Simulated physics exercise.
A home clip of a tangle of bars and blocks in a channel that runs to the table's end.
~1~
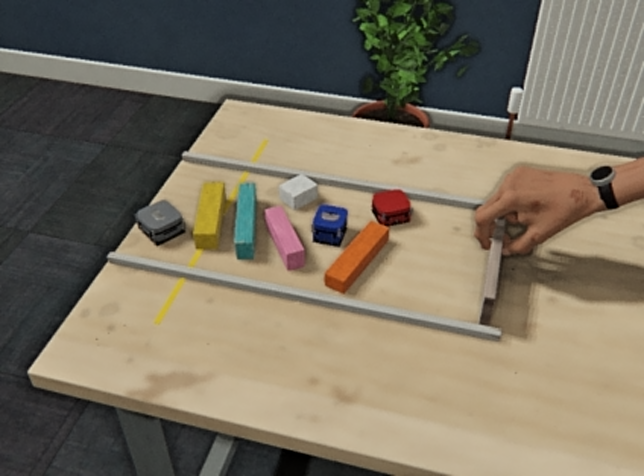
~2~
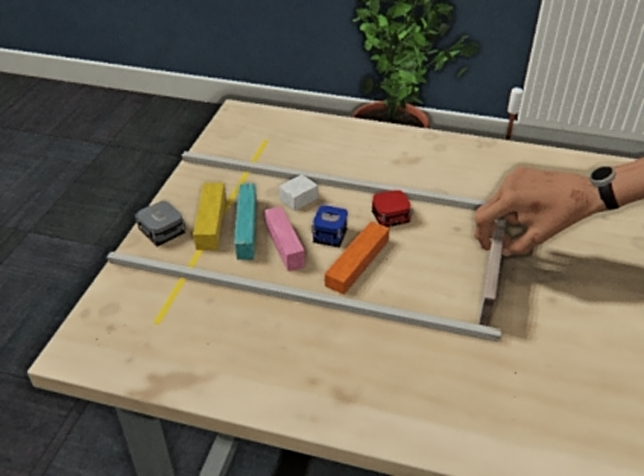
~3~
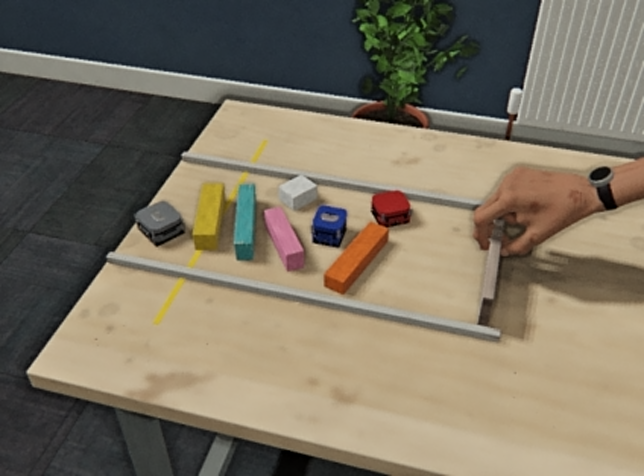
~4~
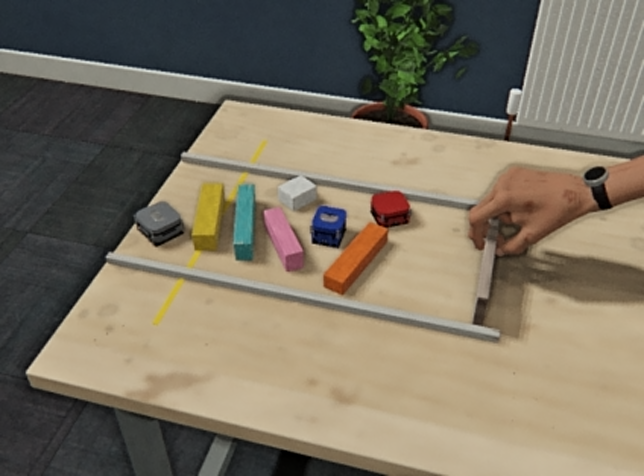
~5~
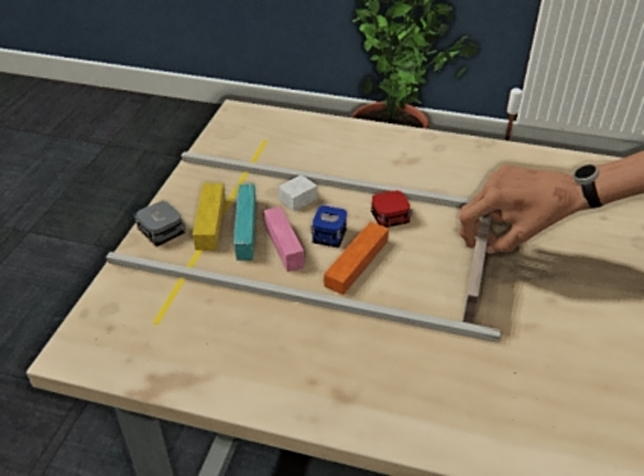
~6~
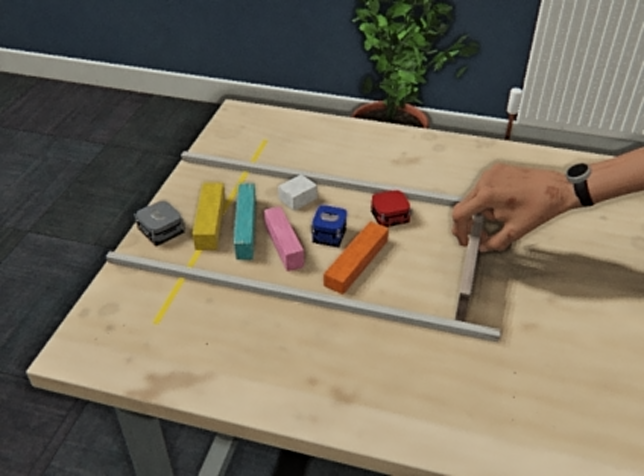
A pale wooden table stands on dark carpet before a blue wall, a plant and a radiator, seen from above at an angle by a still camera. Between two metal rails lie yellow, turquoise, pink and orange bars among grey, white, blue and red blocks, with yellow tape at left. A hand wearing a watch holds a board upright at right, then slides it slightly left; the objects stay still.
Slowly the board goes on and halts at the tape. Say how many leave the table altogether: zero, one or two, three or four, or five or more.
As it turns out, the number that fall off is one or two.
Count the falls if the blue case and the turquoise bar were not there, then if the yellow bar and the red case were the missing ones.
It would be 1 and 1.
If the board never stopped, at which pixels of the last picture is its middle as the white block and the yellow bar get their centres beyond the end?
At (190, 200) for the white block; at (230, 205) for the yellow bar.
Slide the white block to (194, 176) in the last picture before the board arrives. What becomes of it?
From there it stays on.
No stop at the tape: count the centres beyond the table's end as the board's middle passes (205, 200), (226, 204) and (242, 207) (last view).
It would be 3, 2 and 1.
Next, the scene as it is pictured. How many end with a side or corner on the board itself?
In contact: 2.
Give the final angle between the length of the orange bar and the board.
About 0°.
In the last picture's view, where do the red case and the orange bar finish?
Near (225, 175) and (199, 227).
Soon after, none off yet; grey case at rest near (160, 223); yellow bar at rest near (210, 215); turquoise bar at rest near (246, 220).
Then, none off yet; grey case at rest near (157, 223); yellow bar moved a little near (194, 214); turquoise bar moved a little near (213, 218).
At rest, the number that fall off is one or two; fallen, yellow bar and grey case.
